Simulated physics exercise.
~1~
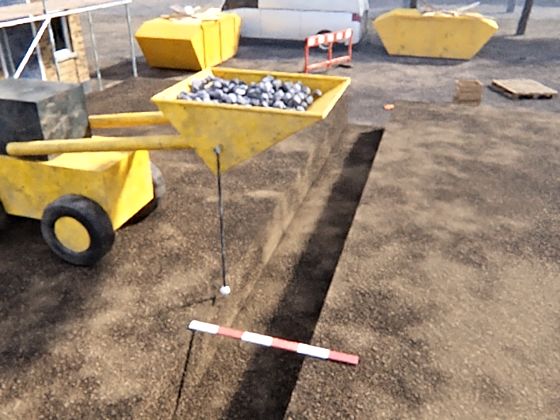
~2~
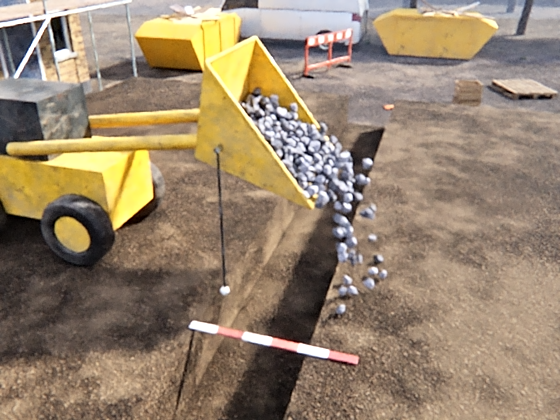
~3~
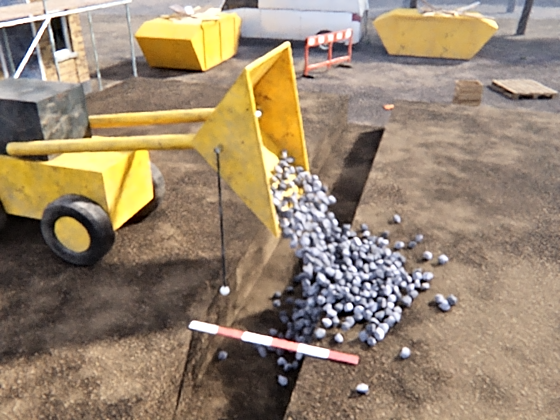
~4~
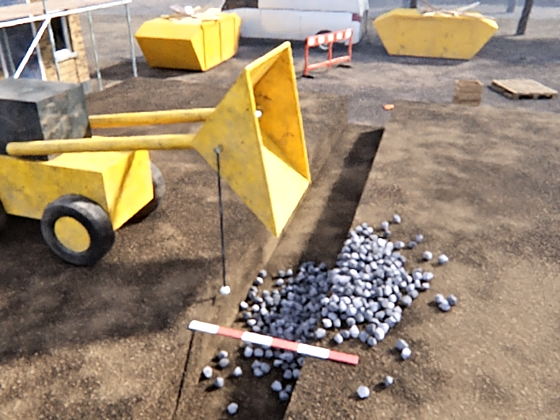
A yellow loader tipped its raised bucket forward beside a narrow trench, and the grey stones poured out to the right, tumbling down until the bucket was empty and they lay heaped in the trench and scattered across its far edge.
